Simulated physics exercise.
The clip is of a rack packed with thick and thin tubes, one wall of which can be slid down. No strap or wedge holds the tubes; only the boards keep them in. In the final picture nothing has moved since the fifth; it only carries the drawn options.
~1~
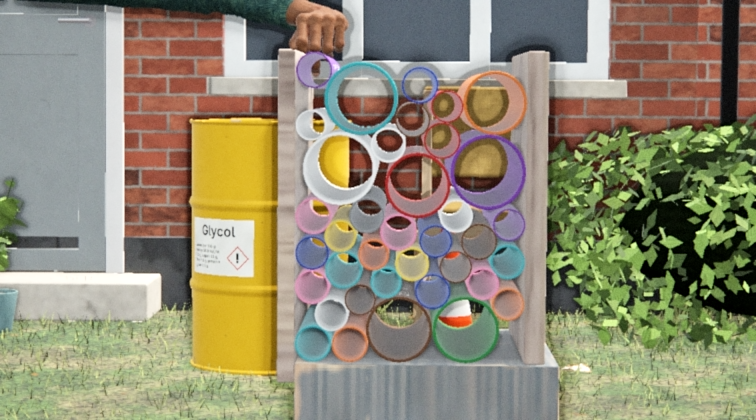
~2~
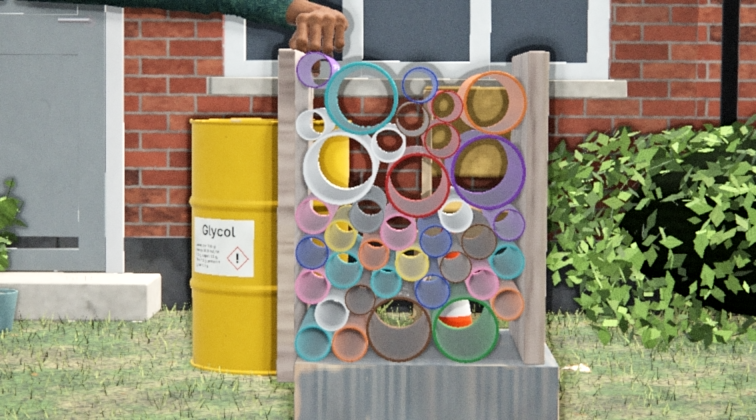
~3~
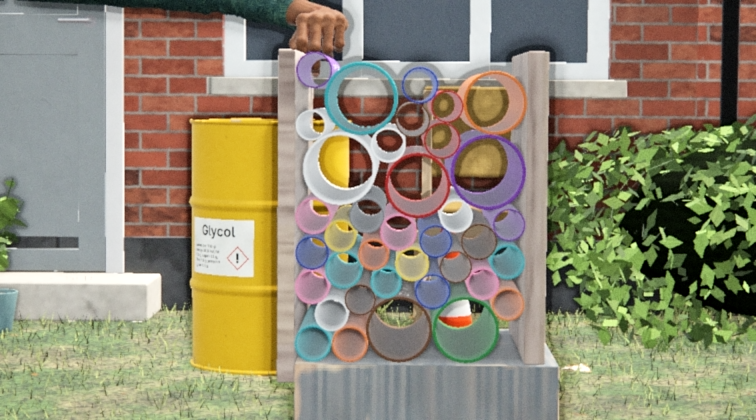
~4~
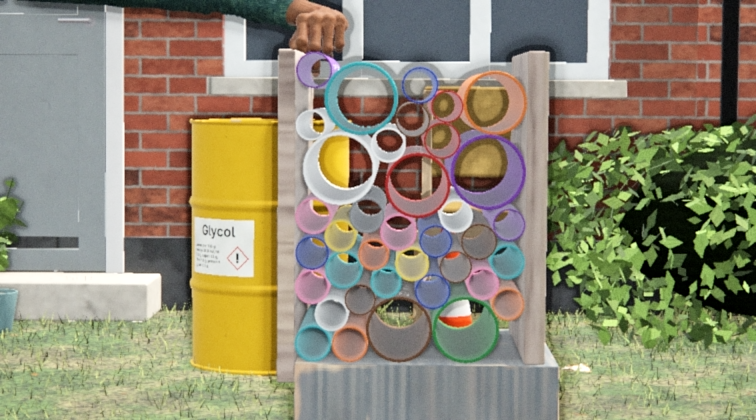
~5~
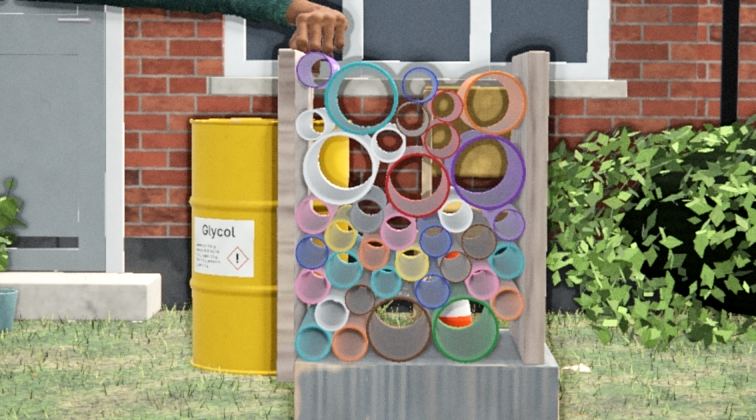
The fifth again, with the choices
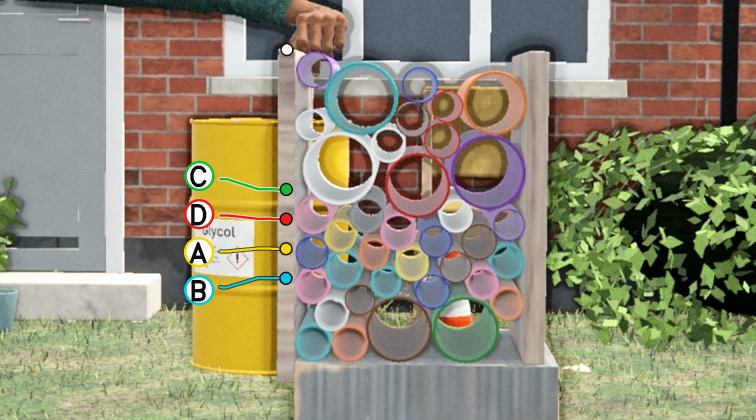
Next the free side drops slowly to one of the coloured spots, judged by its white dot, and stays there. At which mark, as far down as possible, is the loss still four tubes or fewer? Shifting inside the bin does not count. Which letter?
The last mark within the limit is D.
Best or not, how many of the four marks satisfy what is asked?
Two of the four.
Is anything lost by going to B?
Yes.
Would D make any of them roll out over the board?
Yes, at D.
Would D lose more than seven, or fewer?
It loses fewer than seven.
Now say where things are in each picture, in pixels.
The first picture shows a red tube (418, 185); a purple tube (314, 70).
The second picture shows a purple tube (314, 70); side board (297, 206).
The third picture shows a turquoise tube (313, 343); an orange tube (508, 304).
The fourth picture shows a turquoise tube (386, 283); an orange tube (373, 255).
The fifth picture shows a pink tube (398, 232); a red tube (418, 185).
On the marked copy, A at (286, 249); B at (286, 278); C at (287, 190); D at (286, 219); the white dot at (287, 50).
Taking D. A third of the way, top of the board (296, 123).
Two thirds of the way, top of the board (295, 205).
When it is over, top of the board (295, 218), two out over the board.
As for the rest, A more than four out over the board; B more than four out over the board; C two out over the board.
